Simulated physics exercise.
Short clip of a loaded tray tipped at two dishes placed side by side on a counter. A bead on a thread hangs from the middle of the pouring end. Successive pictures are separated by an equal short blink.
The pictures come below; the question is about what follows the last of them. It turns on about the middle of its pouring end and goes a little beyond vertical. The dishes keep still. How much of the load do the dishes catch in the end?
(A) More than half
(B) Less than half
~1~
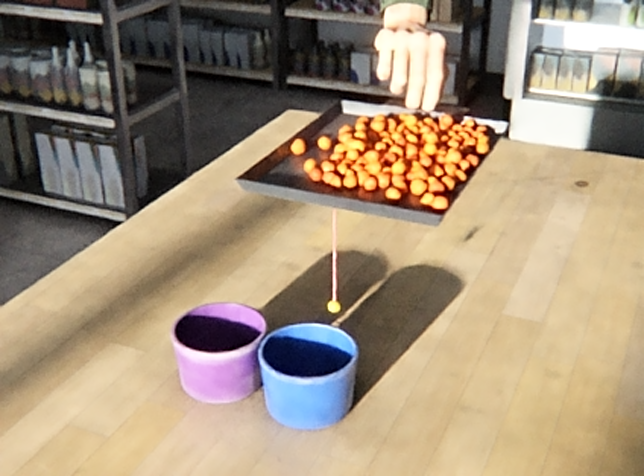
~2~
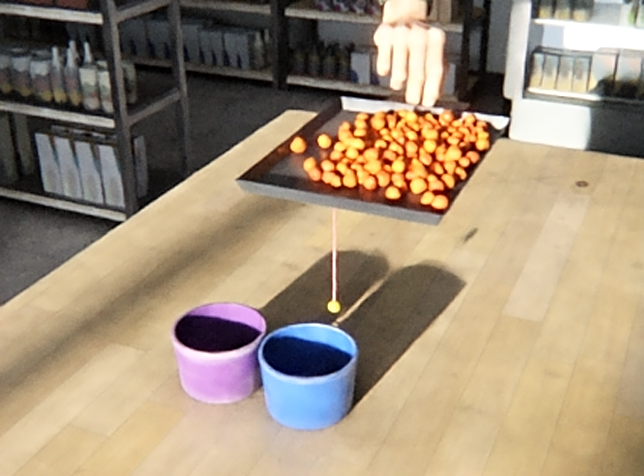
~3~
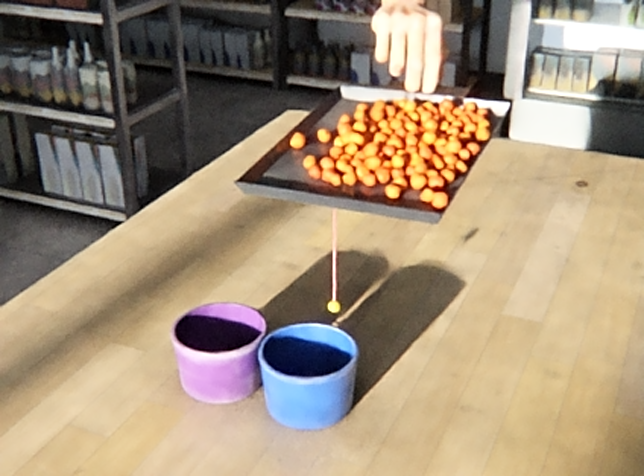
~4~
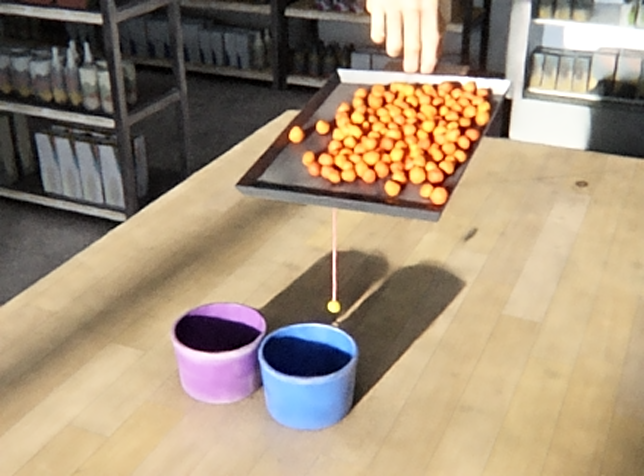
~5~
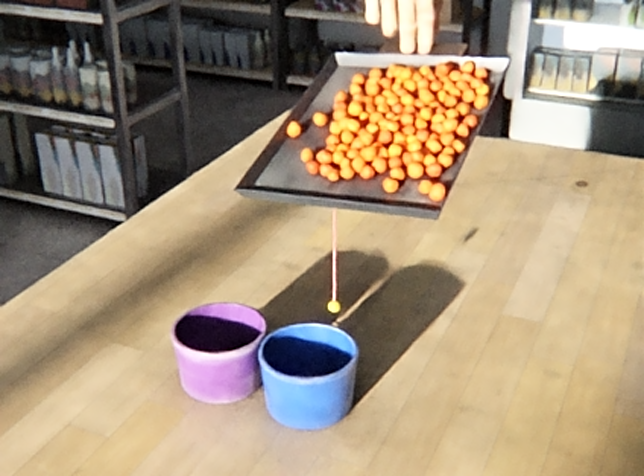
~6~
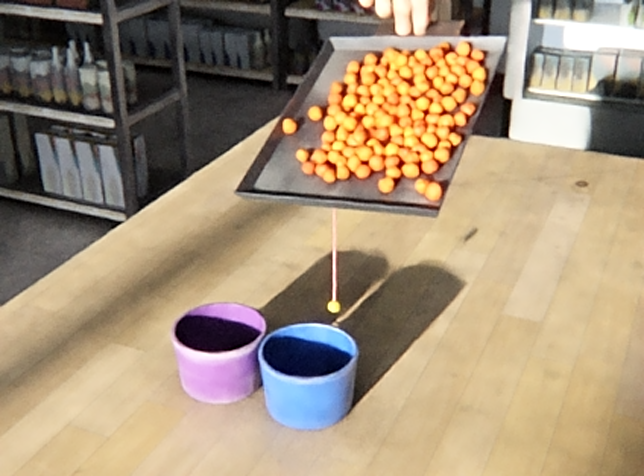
More than half.
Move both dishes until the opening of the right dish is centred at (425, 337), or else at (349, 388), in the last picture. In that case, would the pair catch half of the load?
Earlier try a minority share, later try a minority share.
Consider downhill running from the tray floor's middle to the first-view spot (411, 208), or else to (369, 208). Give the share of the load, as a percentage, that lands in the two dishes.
10 % and 40 %.
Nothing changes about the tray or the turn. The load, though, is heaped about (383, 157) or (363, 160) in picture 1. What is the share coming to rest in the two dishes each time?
It would be 80 in a hundred, and then 70 in a hundred.
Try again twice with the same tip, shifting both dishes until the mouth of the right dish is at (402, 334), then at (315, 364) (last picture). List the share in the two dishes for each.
The first position comes out at 0 per cent, the other at 60 per cent.
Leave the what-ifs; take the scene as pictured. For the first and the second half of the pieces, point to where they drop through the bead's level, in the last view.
(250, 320), then (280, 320).
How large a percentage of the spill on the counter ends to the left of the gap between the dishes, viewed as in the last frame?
Reading: Around 70 %.
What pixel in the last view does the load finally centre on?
Near (259, 374), more or less.
Just after the last frame, tray tipped steeply; roughly two thirds on the tray; about a tenth in the right dish; about a tenth in the left dish; just a few outside both; roughly a quarter in the air.
A moment on, tray tipped past a quarter turn; roughly a third in the right dish; roughly a third in the left dish; about a tenth outside both; about a tenth in the air.
Further on, tray tipped past a quarter turn; roughly a third in the right dish; roughly a third in the left dish; roughly a quarter outside both.
When it is over, tray tipped past a quarter turn; roughly a third in the right dish; roughly a third in the left dish; roughly a quarter outside both.
